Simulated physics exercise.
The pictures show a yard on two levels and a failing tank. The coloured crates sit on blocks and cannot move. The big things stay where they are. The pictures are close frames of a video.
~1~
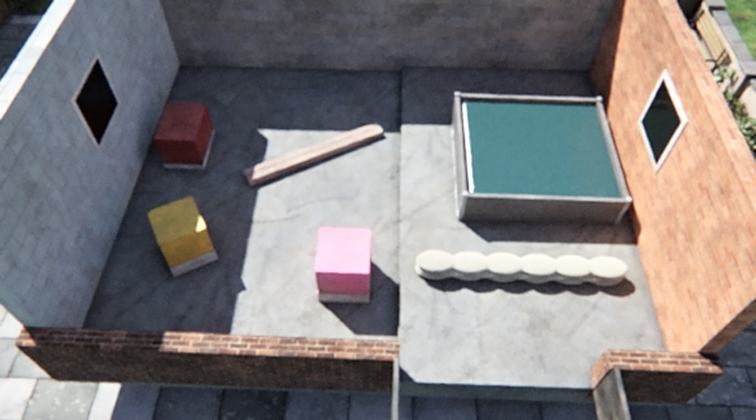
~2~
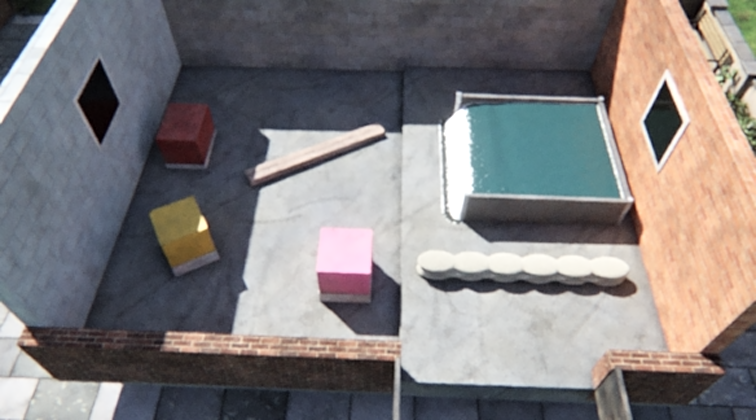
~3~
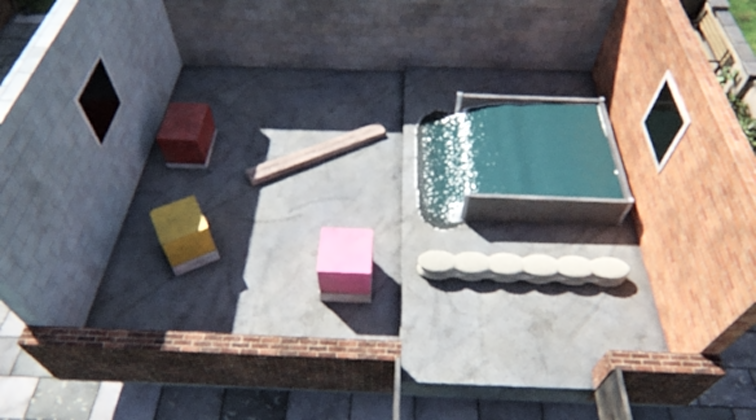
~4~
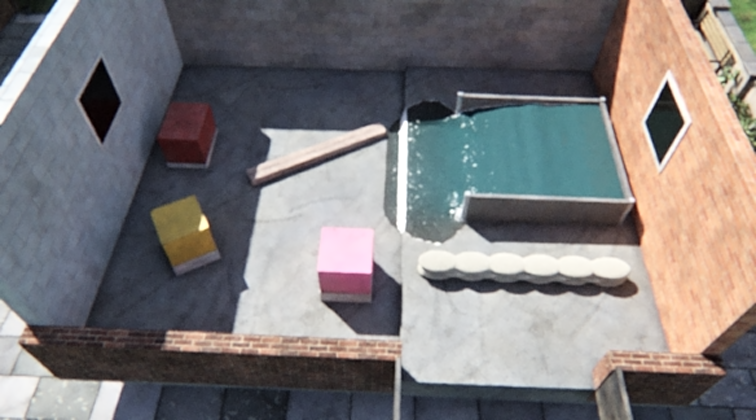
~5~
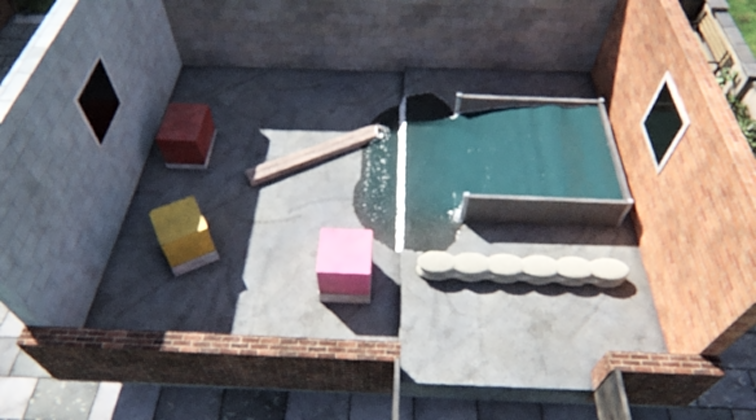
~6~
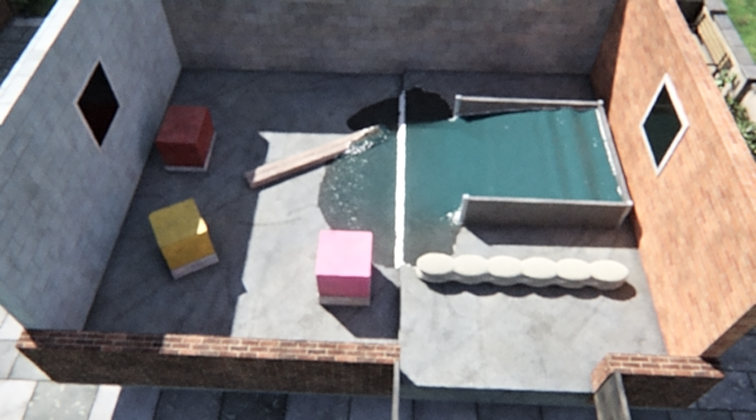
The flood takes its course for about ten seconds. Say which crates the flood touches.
In the end: The yellow crate is wetted; the red crate is wetted; the pink crate escapes dry.
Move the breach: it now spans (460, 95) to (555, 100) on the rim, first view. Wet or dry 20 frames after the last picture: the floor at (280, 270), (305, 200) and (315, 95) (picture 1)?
One after the other: No water, no water, under water.
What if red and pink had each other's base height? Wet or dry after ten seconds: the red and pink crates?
My reading: The red crate keeps dry, the pink crate takes water.
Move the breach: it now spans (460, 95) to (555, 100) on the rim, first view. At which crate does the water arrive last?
It is the pink one.
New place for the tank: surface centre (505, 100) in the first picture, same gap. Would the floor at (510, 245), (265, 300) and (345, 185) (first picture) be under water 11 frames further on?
One after the other: Clear, dry, wet.
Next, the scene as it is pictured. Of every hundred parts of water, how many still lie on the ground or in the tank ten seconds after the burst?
I make it 100 per cent.
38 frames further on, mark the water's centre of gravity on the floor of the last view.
At about (276, 207).
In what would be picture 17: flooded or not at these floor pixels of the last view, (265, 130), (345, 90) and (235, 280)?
In turn: Awash, flooded, under water.
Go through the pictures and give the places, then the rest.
Still water in the open tank at (535, 147), in the first frame.
Water pours out at (461, 159) and has run to (455, 218), in the second frame.
The front is at (439, 225), out from the gap at (461, 161), in the third frame.
The front is at (416, 230), out from the gap at (462, 161), in the fourth frame.
Water pours out at (461, 162) and has run to (382, 235), in the fifth frame.
The front is at (325, 203), out from the gap at (460, 164), in the sixth frame.
A moment on, water covers 30 % of the floor; the yellow crate not reached, the red crate not reached, the pink crate water round its plinth.
Next, water covers 45 % of the floor; the yellow crate water round its plinth, the red crate water round its plinth, the pink crate water round its plinth.
Then, water covers 60 % of the floor; the yellow crate water round its plinth, the red crate water round its plinth, the pink crate water round its plinth.
Later, water covers 65 % of the floor; the yellow crate water round its plinth, the red crate water round its plinth, the pink crate water round its plinth.
In the end, water covers 65 % of the floor; the yellow crate was topped, the red crate was topped, the pink crate stayed above the water.
